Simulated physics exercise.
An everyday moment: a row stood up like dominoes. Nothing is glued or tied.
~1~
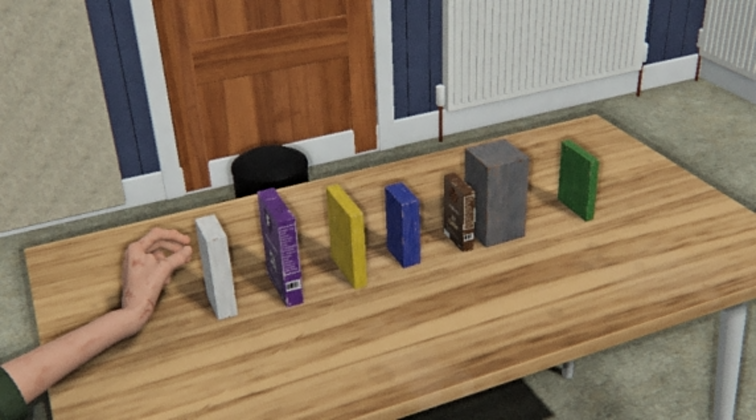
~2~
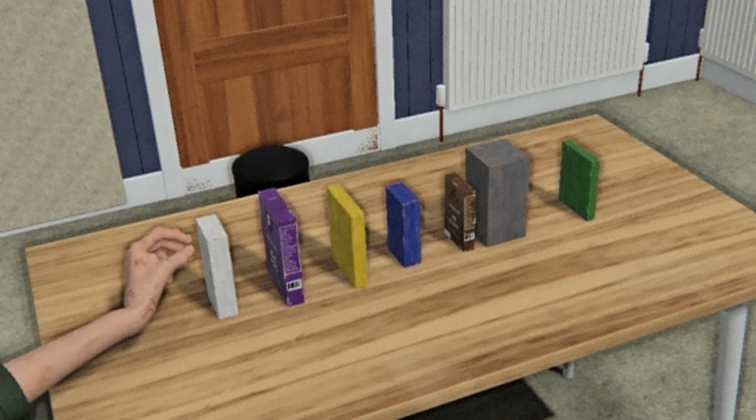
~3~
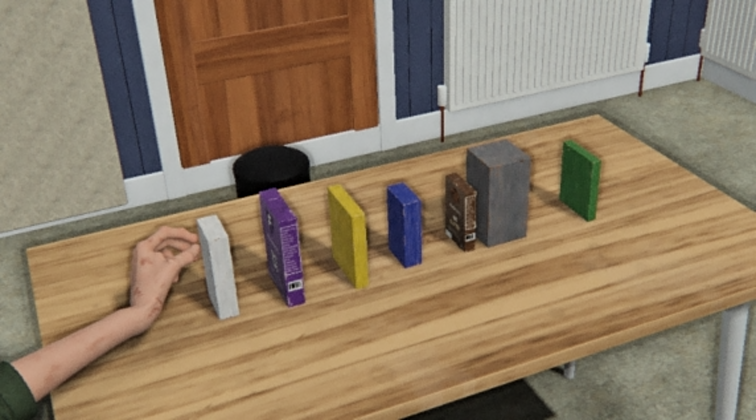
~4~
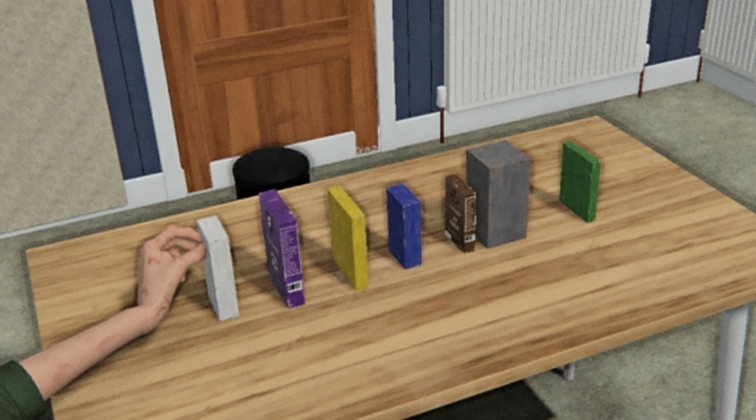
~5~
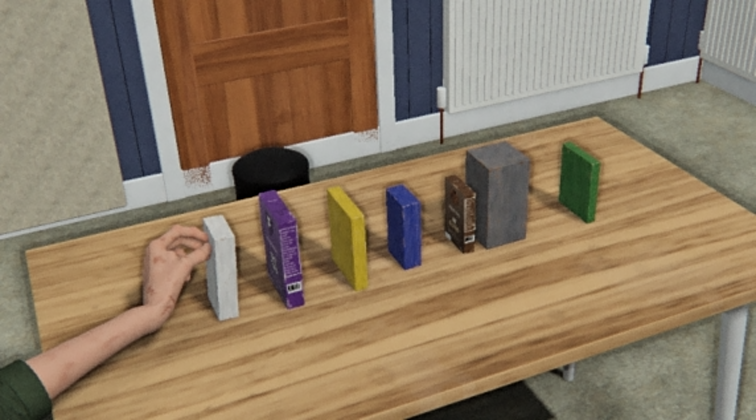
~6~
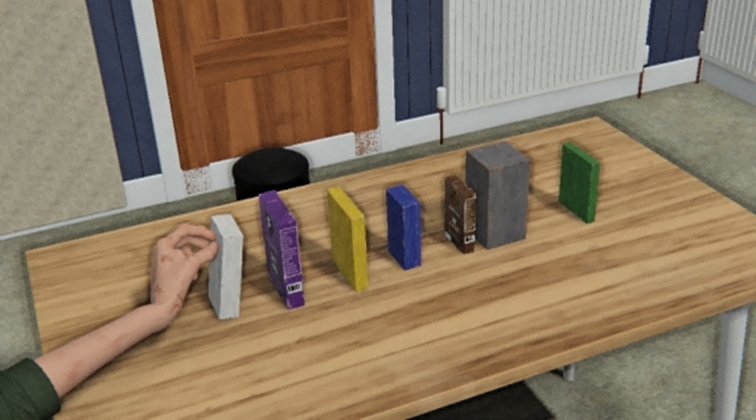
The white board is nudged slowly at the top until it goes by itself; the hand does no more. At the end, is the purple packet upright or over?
The purple packet tips over.
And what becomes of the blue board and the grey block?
The blue board tips over; the grey block keeps standing.
Then, 0.60 s on from there, white board 67° over; purple packet turned 54° from how it was put near (325, 250); yellow board turned 27° from how it was put.
Then, 0.80 s on from there, white board 74° over; purple packet turned 74° from how it was put near (336, 259); yellow board turned 67° from how it was put; blue board turned 73° from how it was put.
In the end, toppled on the table, purple packet, blue board and yellow board; left askew, brown packet; grey block unmoved. At the end, from the last picture's camera, purple packet near (338, 259).
